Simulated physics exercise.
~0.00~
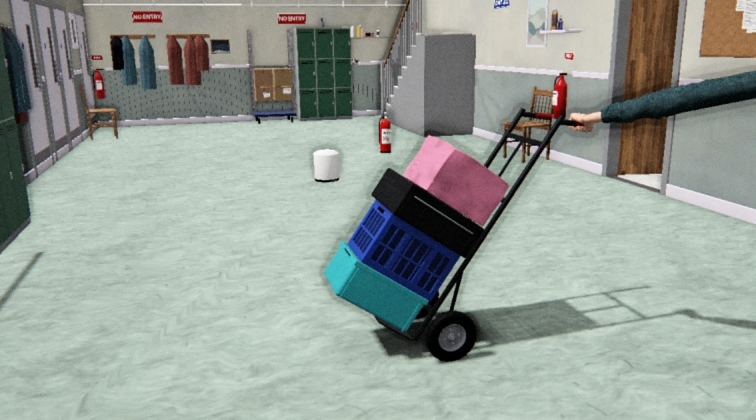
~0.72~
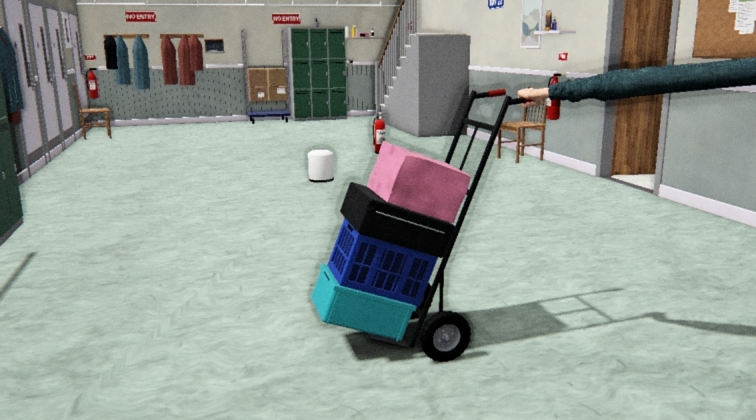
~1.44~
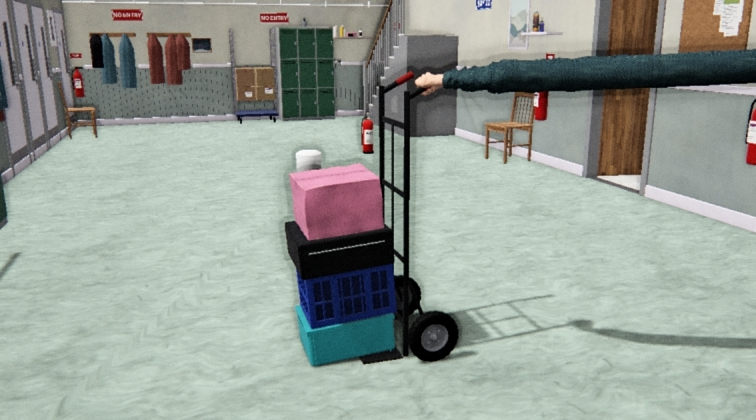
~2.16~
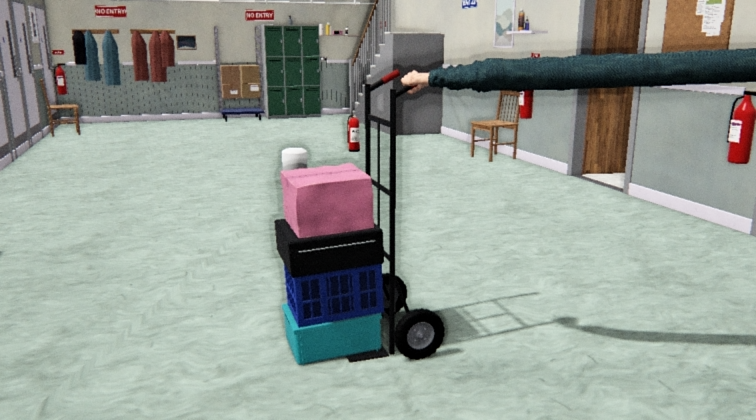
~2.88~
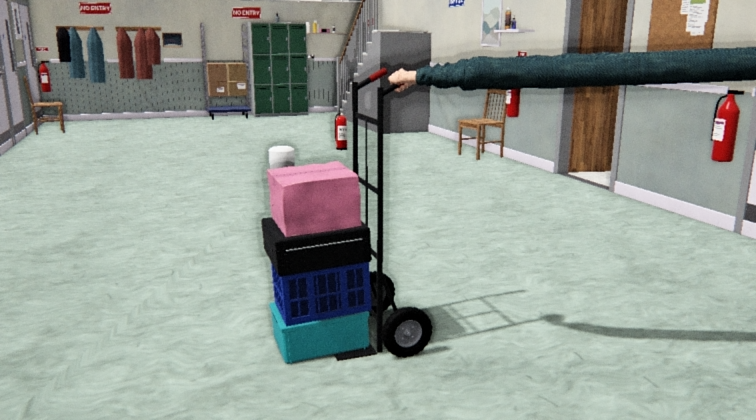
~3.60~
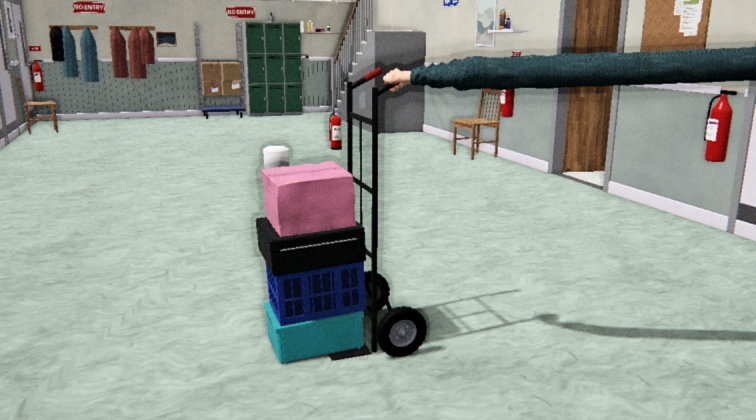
In a locker room with a pale green floor, seen from the side, a hand in a dark teal sleeve reaches in from the right and holds a black sack truck tilted back. Four things are stacked on it, a turquoise tote at the bottom, then a blue crate, a black toolbox and a pink box on top. The arm lets the truck swing forward to the left until it stands upright and its plate meets the floor. The stack straightens with it and nothing falls. The view pans slightly right, and the load ends at rest, still stacked, with the hand on the handle.
